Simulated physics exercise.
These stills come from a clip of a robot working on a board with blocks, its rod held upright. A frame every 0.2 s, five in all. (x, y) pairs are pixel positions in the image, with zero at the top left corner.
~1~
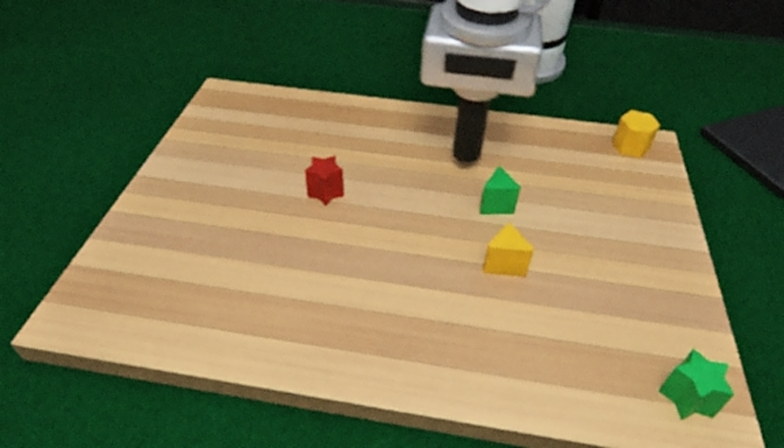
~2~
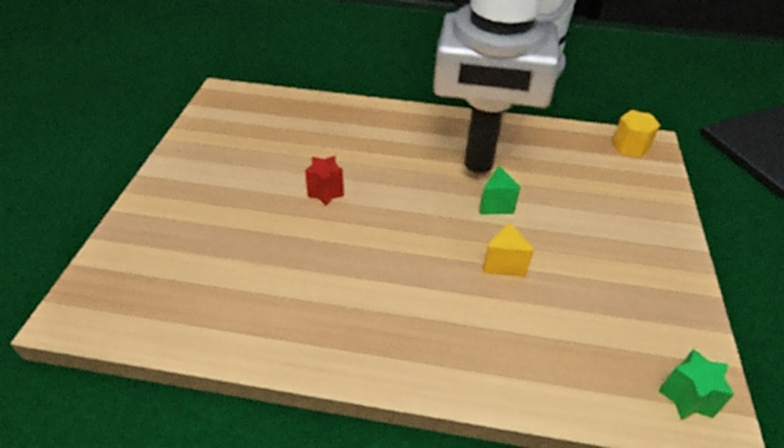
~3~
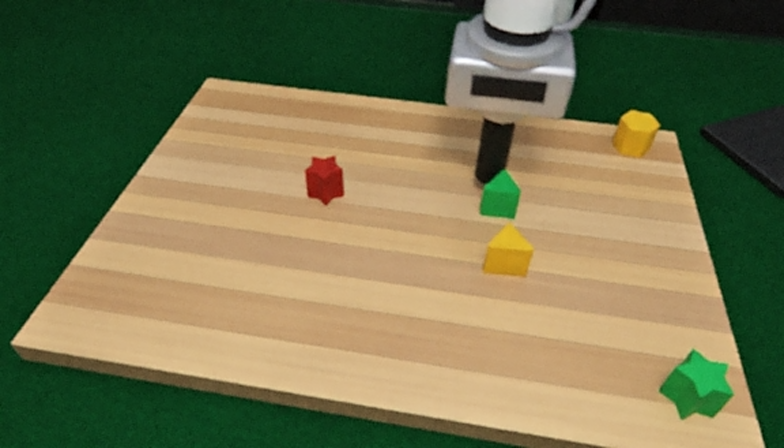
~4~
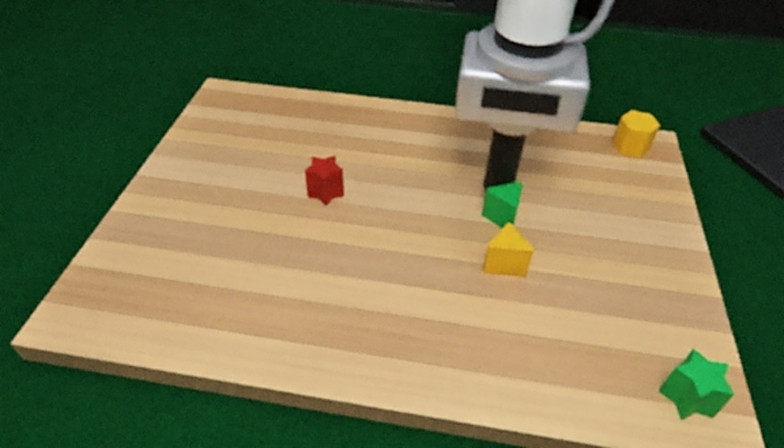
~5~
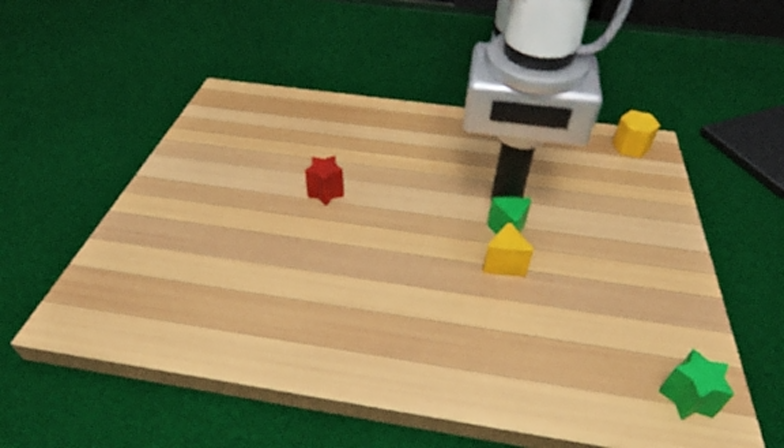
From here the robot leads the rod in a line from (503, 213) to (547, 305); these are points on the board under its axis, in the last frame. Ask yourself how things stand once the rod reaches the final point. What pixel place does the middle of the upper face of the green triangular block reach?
Near (549, 304).
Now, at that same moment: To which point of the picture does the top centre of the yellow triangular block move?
The middle of its upper face will lie at (504, 253).
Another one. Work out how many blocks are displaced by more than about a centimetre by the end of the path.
Count: Two.
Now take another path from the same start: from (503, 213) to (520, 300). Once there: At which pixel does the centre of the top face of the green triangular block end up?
Near (526, 301).
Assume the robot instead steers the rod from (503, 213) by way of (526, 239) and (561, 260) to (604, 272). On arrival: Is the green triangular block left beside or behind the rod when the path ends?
Yes, that is what happens.
The first path, step by step. One third of the way, rod at (520, 228); yellow triangular block at (507, 247); green triangular block at (527, 235).
Two thirds of the way, rod at (535, 259); yellow triangular block at (504, 253), turned 15° clockwise; green triangular block at (539, 268), turned 25° clockwise.
At the end, rod at (551, 293); yellow triangular block at (504, 253), turned 15° clockwise; green triangular block at (549, 304), turned 35° clockwise.
